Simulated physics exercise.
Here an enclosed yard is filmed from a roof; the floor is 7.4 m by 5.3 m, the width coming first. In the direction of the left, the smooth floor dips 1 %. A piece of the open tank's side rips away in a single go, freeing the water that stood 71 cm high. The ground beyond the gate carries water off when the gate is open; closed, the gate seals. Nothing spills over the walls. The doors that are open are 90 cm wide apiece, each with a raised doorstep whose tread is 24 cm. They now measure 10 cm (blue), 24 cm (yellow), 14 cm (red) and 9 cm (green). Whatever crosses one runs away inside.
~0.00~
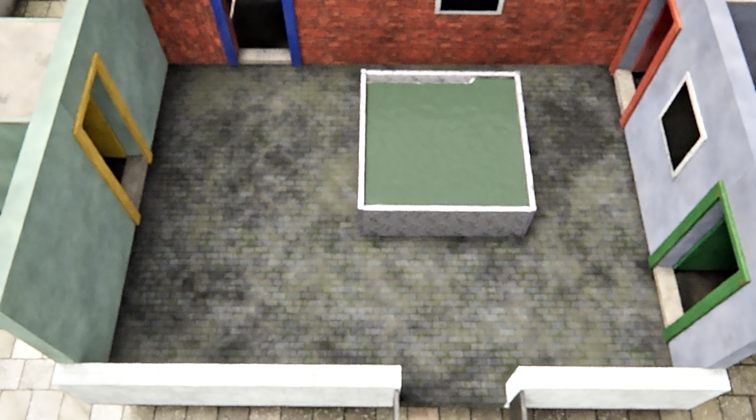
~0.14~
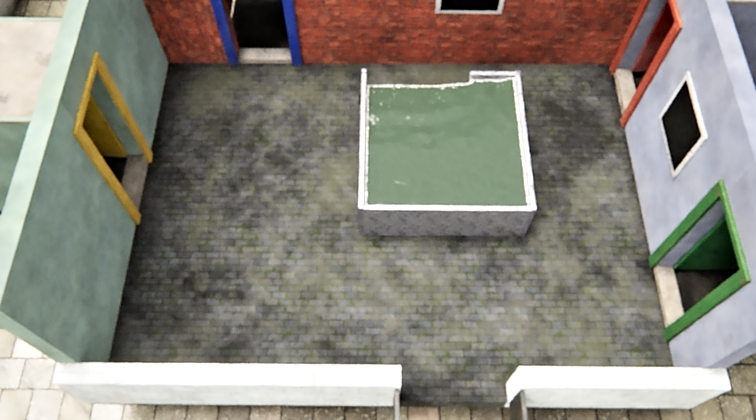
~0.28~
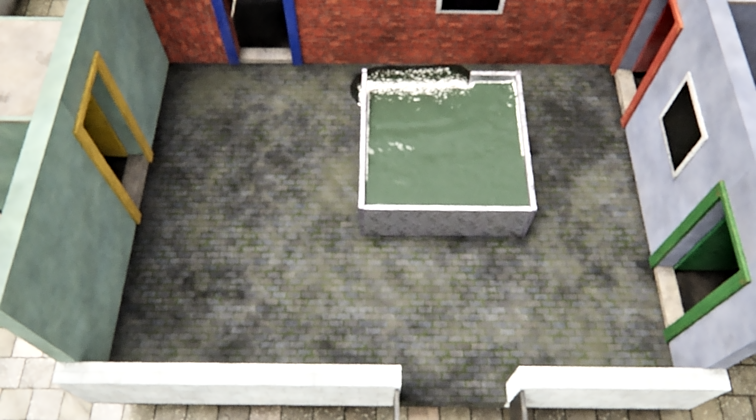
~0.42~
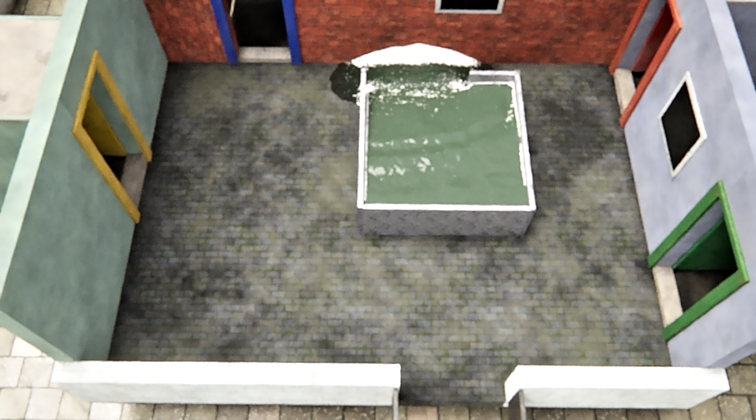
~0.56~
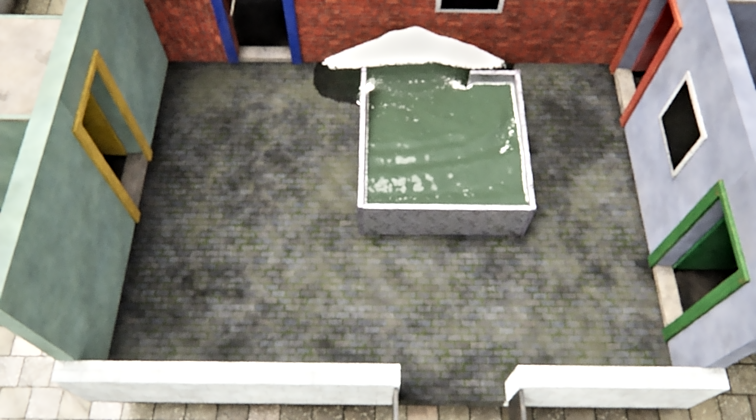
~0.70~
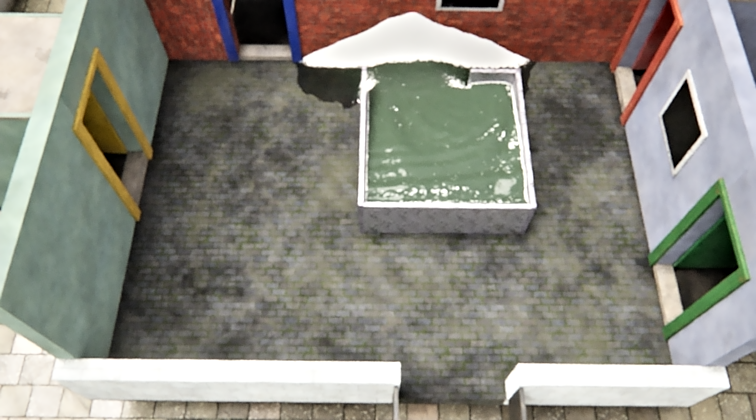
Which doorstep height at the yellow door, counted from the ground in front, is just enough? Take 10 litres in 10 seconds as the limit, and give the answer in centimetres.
A height of roughly 15 cm is just enough.
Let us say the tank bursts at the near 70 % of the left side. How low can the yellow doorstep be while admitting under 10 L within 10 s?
I'd say close to 35 cm.
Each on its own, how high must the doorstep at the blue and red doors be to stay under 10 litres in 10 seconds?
You'd want some 9.0 cm at blue and some 29 cm at red.
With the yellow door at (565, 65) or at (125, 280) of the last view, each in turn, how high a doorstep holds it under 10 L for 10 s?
First place around 13.0 cm, second around 10.5 cm.
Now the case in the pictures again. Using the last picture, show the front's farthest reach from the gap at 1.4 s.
The farthest wet point sits near (191, 62).
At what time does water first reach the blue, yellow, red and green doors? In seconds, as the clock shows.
Arrival times - blue: 0.9 s; yellow: 2.0 s; red: 1.3 s; green: 2.6 s.
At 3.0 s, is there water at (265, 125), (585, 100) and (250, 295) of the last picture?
Listed order - soaked through, soaked through, unwetted.
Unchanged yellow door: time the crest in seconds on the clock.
Around 2.4 s, give or take.
After 1.4 s water covers 20 % of the floor, deepest (58 cm) near (407, 64); it has not reached the yellow door.
After 3.0 s water covers 50 % of the floor, deepest (34 cm) near (166, 79); 19 cm at the yellow door, 0 litres in over its 24 cm doorstep.
After 10.0 s water covers 95 % of the floor, deepest (14 cm) near (620, 381); 7 cm at the yellow door, 0 litres in over its 24 cm doorstep.
At the yellow door as built, the water arrived by 2.1 s and peaked near 20 cm at 2.4 s.
Run again over the same 10 s with other heights there, 22 litres in over 12.5 cm, 5 litres over 17 cm. The limit of 10 litres is kept from about 15 cm up.
